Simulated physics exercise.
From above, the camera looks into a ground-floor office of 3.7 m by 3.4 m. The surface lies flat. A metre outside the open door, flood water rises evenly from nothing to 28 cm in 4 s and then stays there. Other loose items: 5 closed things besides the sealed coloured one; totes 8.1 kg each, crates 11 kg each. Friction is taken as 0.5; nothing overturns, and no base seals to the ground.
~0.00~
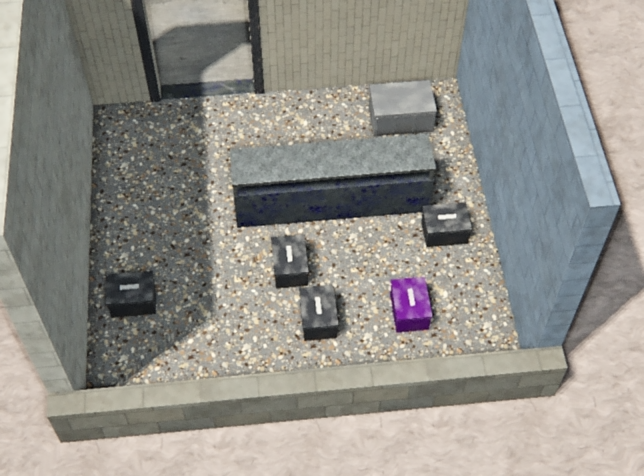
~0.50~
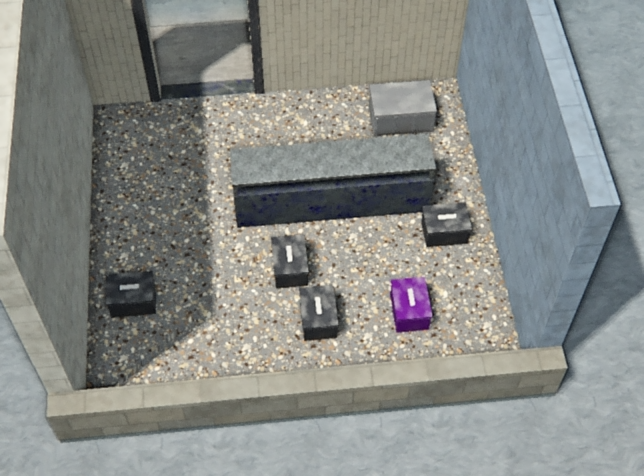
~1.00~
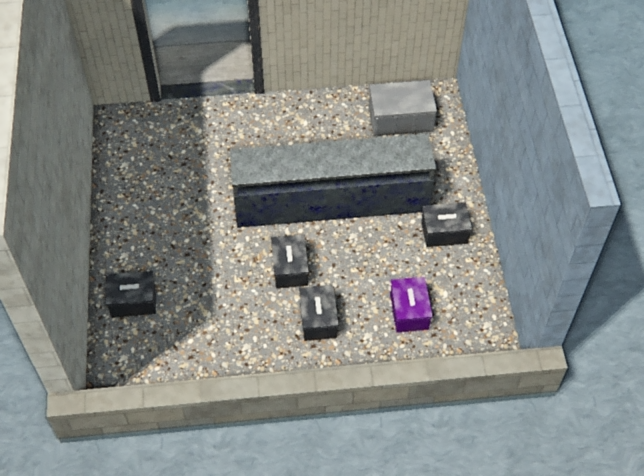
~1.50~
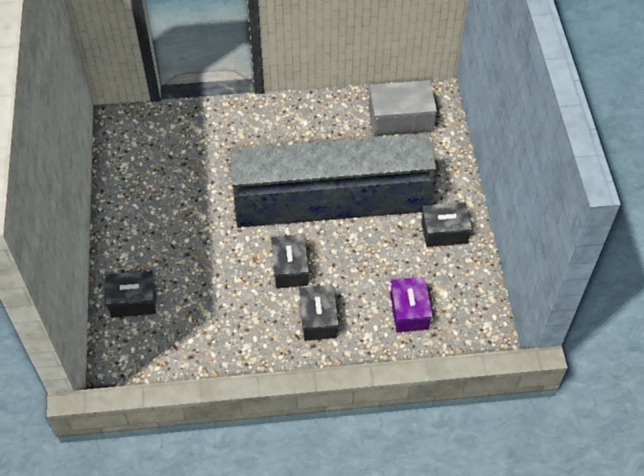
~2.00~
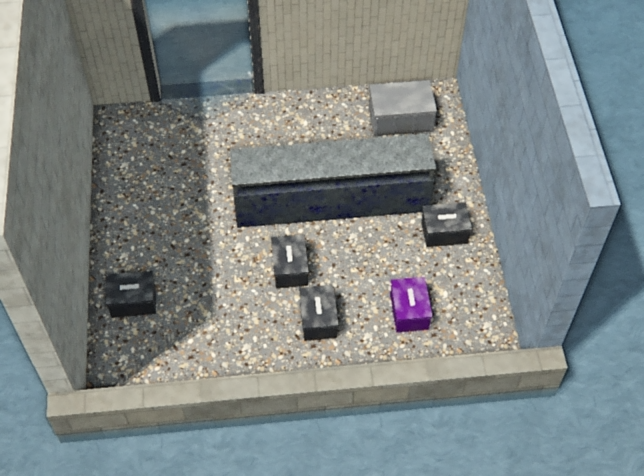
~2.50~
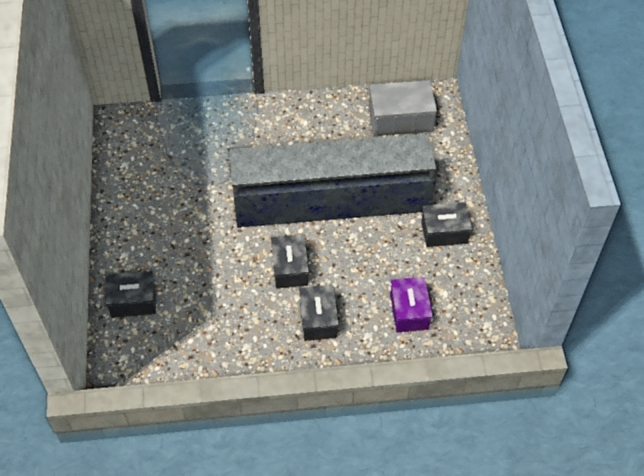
In a small walled room, water rises outside and seeps through the doorway while the boxes stay still.
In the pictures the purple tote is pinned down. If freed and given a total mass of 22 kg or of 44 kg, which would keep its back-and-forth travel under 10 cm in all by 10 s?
The smaller ballast works.
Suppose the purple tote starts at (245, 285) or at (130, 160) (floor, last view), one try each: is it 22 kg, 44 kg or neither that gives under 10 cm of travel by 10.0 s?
Note, in order: Both OK; both OK.
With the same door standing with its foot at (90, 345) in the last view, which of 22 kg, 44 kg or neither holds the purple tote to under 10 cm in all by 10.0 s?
If so, then only the second option works.
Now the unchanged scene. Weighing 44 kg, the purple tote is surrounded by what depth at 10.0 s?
Roughly 11 cm.
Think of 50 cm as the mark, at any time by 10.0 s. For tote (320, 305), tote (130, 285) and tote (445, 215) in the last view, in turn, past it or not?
Exceeded, Exceeded, Not exceeded, in that order.
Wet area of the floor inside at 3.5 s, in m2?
At that time the wet patch spans about 4.0 m2.
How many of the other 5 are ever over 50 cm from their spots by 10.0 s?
4 in all.
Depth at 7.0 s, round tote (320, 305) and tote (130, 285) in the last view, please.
I'd put it at 5 cm and 13 cm respectively.
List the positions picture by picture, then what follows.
The purple tote at (411, 298) rests on the ground; water covers 0.0 m2; 0 of 6 have shifted, in the first frame.
The purple tote at (411, 298) rests on the ground; 0.0 m2 under water; 0 of 6 have shifted, in the second frame.
The purple tote at (411, 298) rests on the ground; 0.0 m2 under water; 0 of 6 have shifted, in the third frame.
The purple tote at (411, 298), on the bottom; water covers 0.0 m2; 0 of 6 have shifted, in the fourth frame.
The purple tote at (411, 298), on the bottom; water covers 0.2 m2; 0 of 6 have shifted, in the fifth frame.
The purple tote at (411, 298), on the bottom; 0.8 m2 under water; 0 of 6 have shifted, in the sixth frame.
After 3.5 s the purple tote would be 0 cm from its start with 22 kg and 0 cm from its start with 44 kg; 0 cm of water round it then.
After 4.5 s the purple tote would be 0 cm from its start with 22 kg and 0 cm from its start with 44 kg; 0 cm of water round it then.
After 7.0 s the purple tote would be 0 cm from its start with 22 kg and 0 cm from its start with 44 kg; 4 cm of water round it then.
After 10.0 s the purple tote would be 0 cm from its start with 22 kg and 0 cm from its start with 44 kg; 11 cm of water round it then.
